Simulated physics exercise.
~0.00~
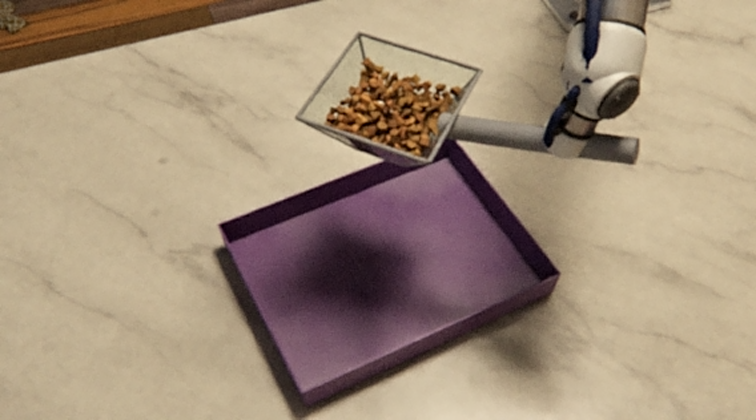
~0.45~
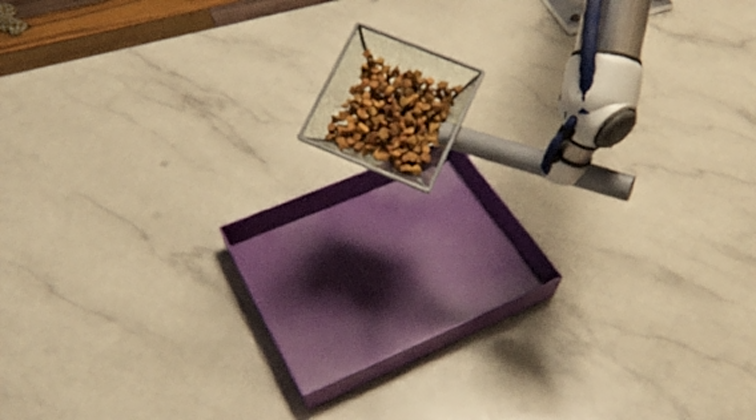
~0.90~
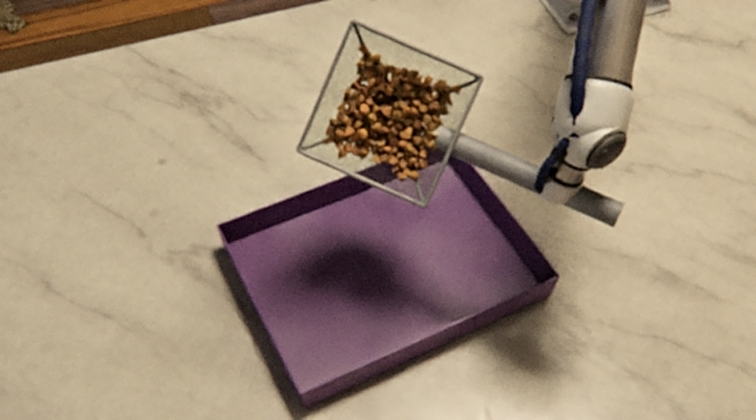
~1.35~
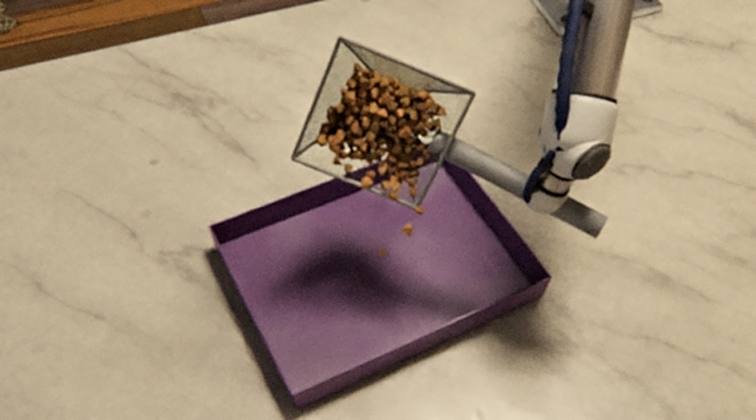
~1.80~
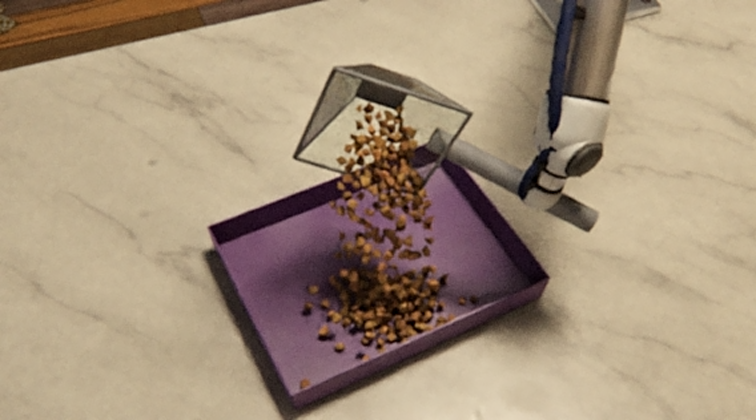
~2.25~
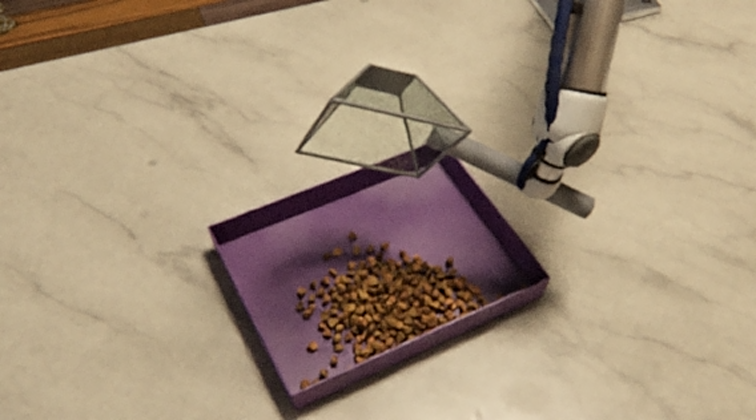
We see a robotic arm holding a clear scoop full of brown pieces above a purple tray on a marble surface. The scoop tips steadily until the pieces pour out in a stream, ending empty and overturned above a loose, spread-out pile in the tray.
